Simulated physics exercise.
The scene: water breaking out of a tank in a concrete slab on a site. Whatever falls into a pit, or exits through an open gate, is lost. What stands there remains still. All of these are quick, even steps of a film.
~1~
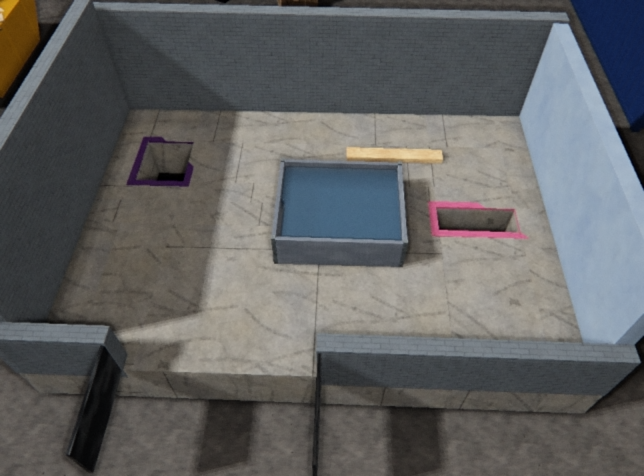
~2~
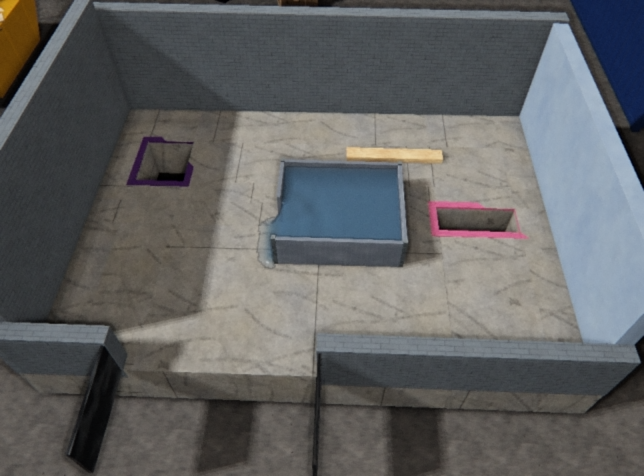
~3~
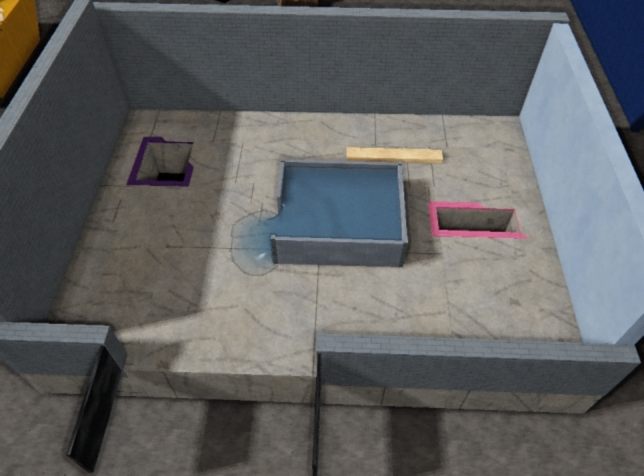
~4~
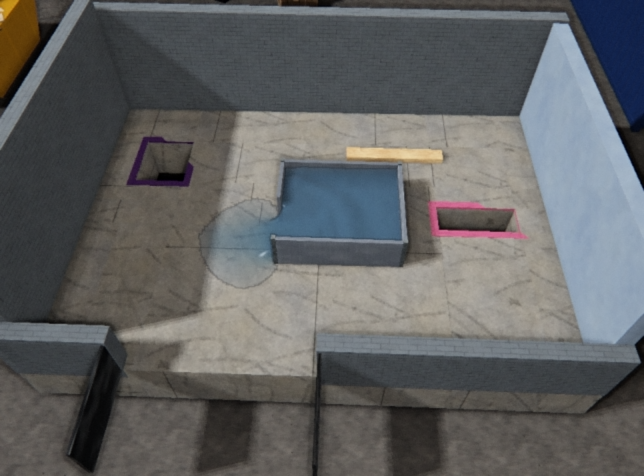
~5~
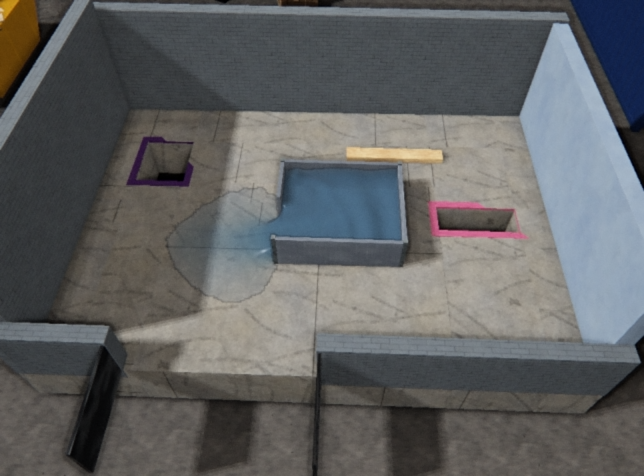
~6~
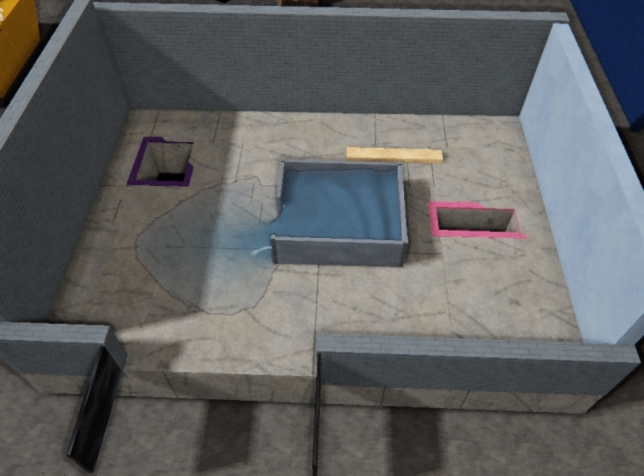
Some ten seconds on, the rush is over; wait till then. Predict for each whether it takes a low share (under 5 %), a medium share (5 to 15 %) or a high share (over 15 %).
Prediction: The gate takes a high share; the pink pit takes a low share; the purple pit takes a high share.
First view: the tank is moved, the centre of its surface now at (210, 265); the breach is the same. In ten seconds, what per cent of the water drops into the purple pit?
Purple: About 30 %.
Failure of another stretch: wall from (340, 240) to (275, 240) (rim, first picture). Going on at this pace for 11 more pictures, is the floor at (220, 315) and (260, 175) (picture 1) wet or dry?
Submerged, then untouched.
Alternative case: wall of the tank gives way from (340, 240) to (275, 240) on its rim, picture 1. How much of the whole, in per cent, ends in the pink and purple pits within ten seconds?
Per cent: Pink 4, purple 0.
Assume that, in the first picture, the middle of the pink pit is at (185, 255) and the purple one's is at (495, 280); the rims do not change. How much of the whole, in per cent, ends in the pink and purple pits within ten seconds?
Pink gets 45 in a hundred; purple gets 0 in a hundred.
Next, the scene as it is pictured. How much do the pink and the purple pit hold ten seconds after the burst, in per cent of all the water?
Around 0 percent for the first, around 22 percent for the second.
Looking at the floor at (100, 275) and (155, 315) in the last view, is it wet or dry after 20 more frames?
Submerged, then submerged.
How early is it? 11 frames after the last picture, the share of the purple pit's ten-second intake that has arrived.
Share at that point: Roughly 10 %.
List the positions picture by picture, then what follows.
Still water in the open tank at (340, 202), in the first picture.
Water pours out at (280, 234) and has run to (268, 263), in the second picture.
The front is at (239, 229), out from the gap at (280, 235), in the third picture.
Water pours out at (280, 235) and has run to (209, 231), in the fourth picture.
The front is at (174, 239), out from the gap at (280, 234), in the fifth picture.
Water pours out at (280, 234) and has run to (142, 244), in the sixth picture.
A moment on, water covers 25 % of the floor; the gate 0 %, the pink pit 0 %, the purple pit 0 %.
Next, water covers 30 % of the floor; the gate 2 %, the pink pit 0 %, the purple pit 2 %.
Then, water covers 30 % of the floor; the gate 4 %, the pink pit 0 %, the purple pit 5 %.
Later, water covers 35 % of the floor; the gate 12 %, the pink pit 0 %, the purple pit 13 %.
In the end, water covers 45 % of the floor; the gate 22 %, the pink pit 0 %, the purple pit 23 %.
